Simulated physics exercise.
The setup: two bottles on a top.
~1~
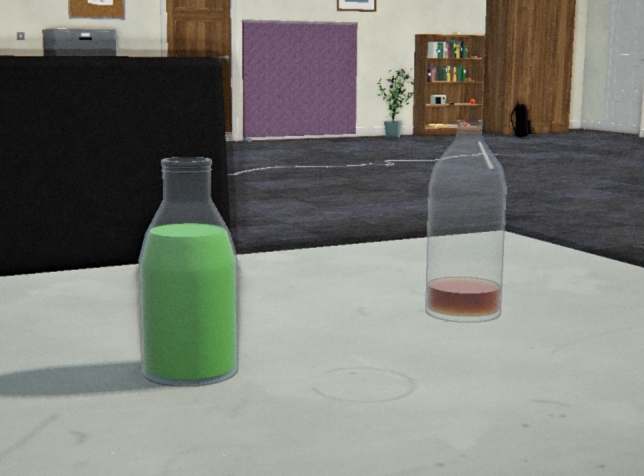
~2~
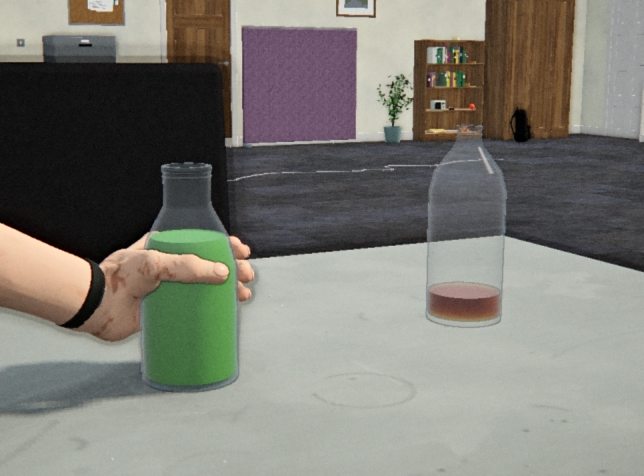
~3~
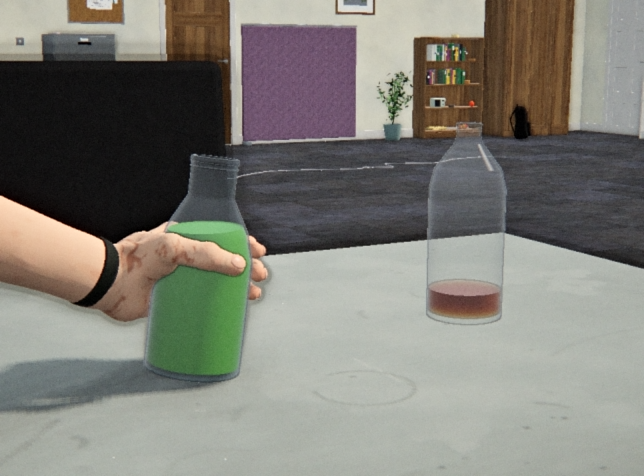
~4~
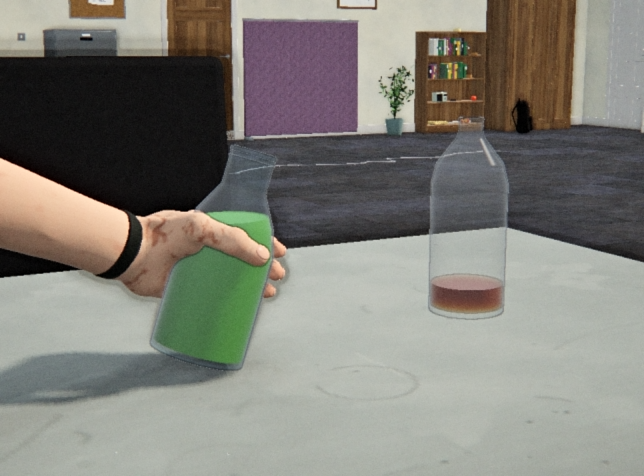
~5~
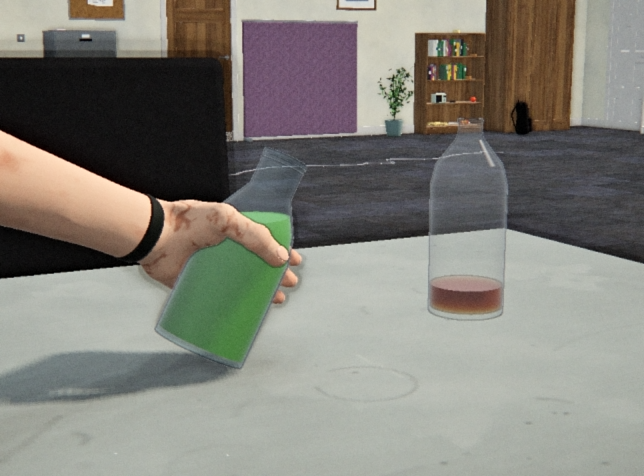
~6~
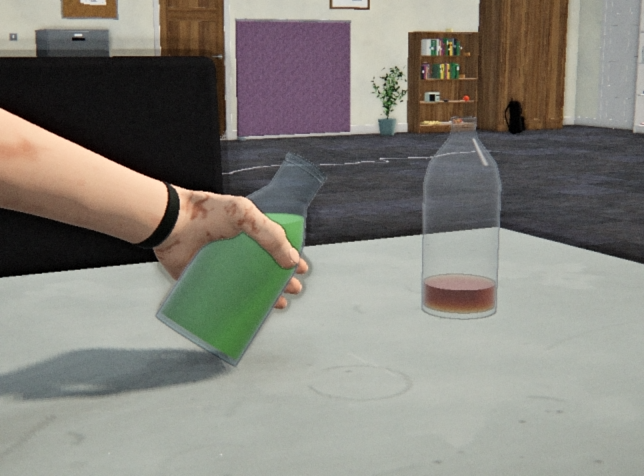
On a pale tabletop, a hand grips the left bottle of green liquid and tilts it rightward.
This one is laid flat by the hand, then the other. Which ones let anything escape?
Left bottle: Something escapes; right bottle: Nothing escapes.
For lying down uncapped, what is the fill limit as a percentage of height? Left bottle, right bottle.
The first goes to near 18 per cent, the next to near 28 per cent.
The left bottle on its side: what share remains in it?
Retained: Near 25 per cent.
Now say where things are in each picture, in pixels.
The first picture shows both stand upright; left bottle (189, 264) about two thirds full, open; right bottle (466, 215) nearly empty, open.
The second picture shows a hand takes the left bottle; left bottle about two thirds full, surface at (188, 237); right bottle nearly empty, surface at (464, 291).
In the third picture, the left bottle is being lowered; left bottle (204, 261) about two thirds full; right bottle (466, 218) nearly empty.
In the fourth picture, the left bottle is being lowered; left bottle about two thirds full, surface at (235, 218); right bottle nearly empty, surface at (466, 283).
In the fifth picture, the left bottle is being lowered; left bottle (244, 249) tipped 30°; right bottle (468, 213) nearly empty.
In the sixth picture, the left bottle is being lowered; left bottle (254, 249) tipped 35°, open; right bottle nearly empty, surface at (459, 283), open.
A moment on, the left bottle is nearly down; left bottle, a puddle at its mouth.
Further on, the left bottle lies flat; left bottle, a puddle at its mouth.
When it is over, both lie flat; left bottle, a puddle at its mouth; right bottle, all still inside.
